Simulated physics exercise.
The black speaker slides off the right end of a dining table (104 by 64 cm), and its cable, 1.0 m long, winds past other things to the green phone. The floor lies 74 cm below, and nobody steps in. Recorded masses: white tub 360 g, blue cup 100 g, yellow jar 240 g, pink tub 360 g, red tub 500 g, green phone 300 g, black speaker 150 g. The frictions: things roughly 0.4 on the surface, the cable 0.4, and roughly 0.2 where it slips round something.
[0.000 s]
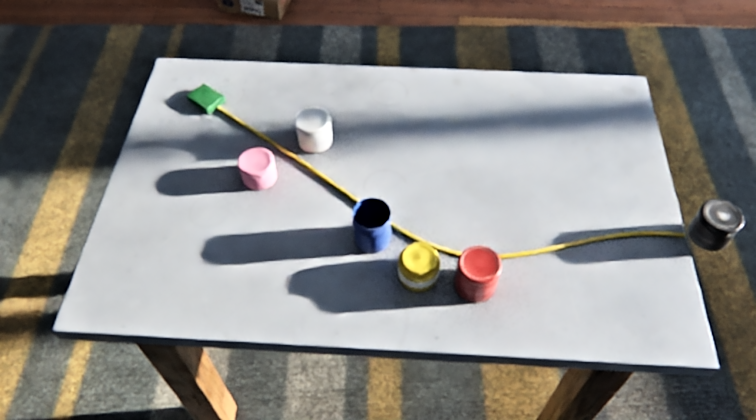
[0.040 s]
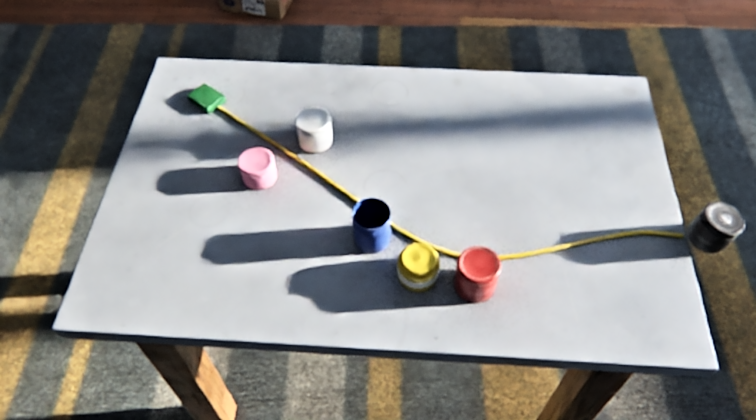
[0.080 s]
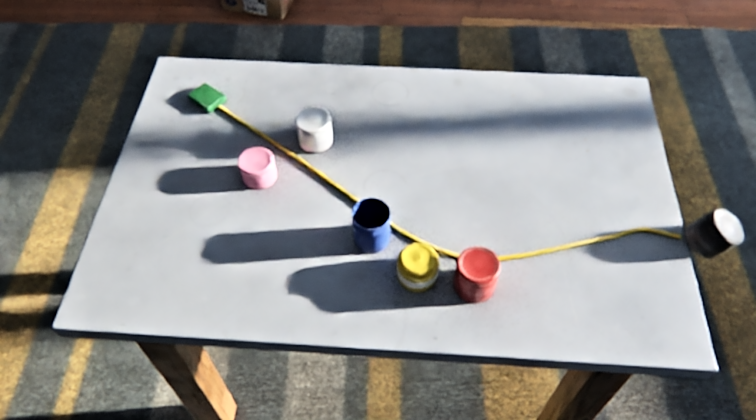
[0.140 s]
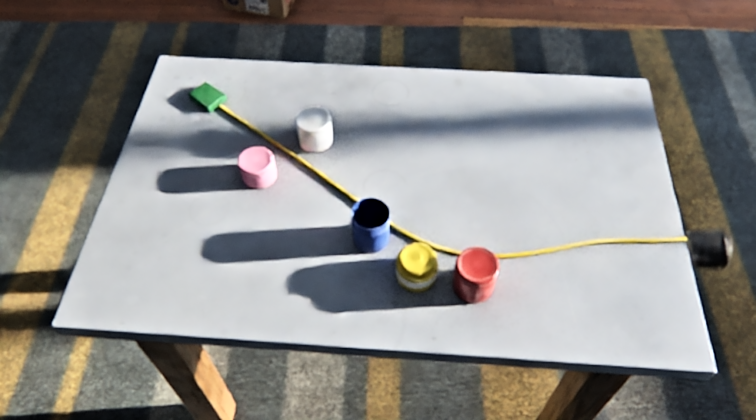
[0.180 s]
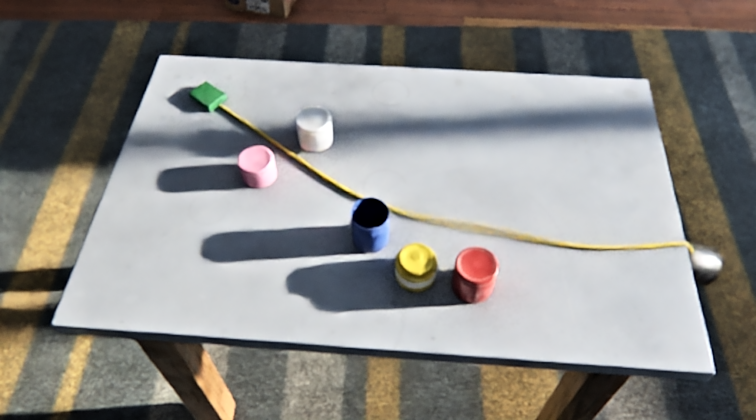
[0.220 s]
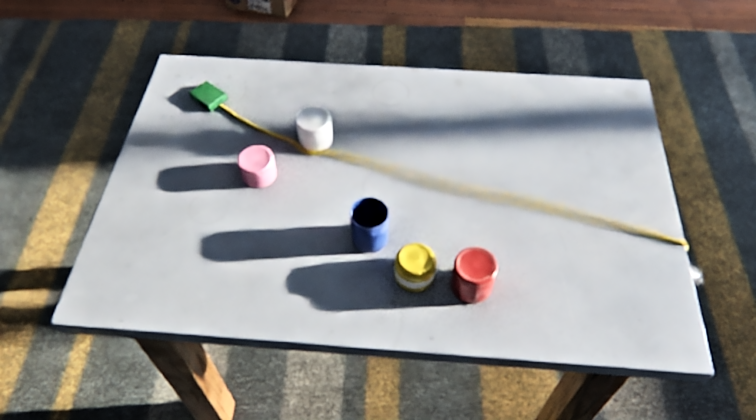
The footage shows a black speaker tipping and dropping off a table's right edge, pulling a yellow cable tied to a green phone; the cable straightens away from red, yellow and blue containers toward a white tub.
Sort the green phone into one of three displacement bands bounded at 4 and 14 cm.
Band: Small.
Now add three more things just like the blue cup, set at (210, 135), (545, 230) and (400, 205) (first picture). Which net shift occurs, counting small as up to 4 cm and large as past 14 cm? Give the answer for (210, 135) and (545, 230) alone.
In that order: Small, small.
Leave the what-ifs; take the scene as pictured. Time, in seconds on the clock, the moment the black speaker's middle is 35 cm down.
Never.
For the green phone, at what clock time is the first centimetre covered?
For the green phone, around 0.38 seconds.
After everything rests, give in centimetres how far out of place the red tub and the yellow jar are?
The red tub ends up 0 cm from where it began, and the yellow jar 0 cm.
By 0.5 s, the cable's tail end at (224, 107); green phone 1 cm off its start, black speaker over the edge.
By 0.7 s, the cable's tail end at (225, 107); green phone 1 cm off its start, black speaker over the edge.
By 1.0 s, the cable's tail end at (225, 107); green phone 1 cm off its start at (211, 95), black speaker over the edge.
By 1.2 s, the cable's tail end at (225, 107); green phone 1 cm off its start, black speaker over the edge.
By 2.4 s, the cable's tail end at (225, 107); green phone 1 cm off its start at (211, 95), black speaker over the edge.
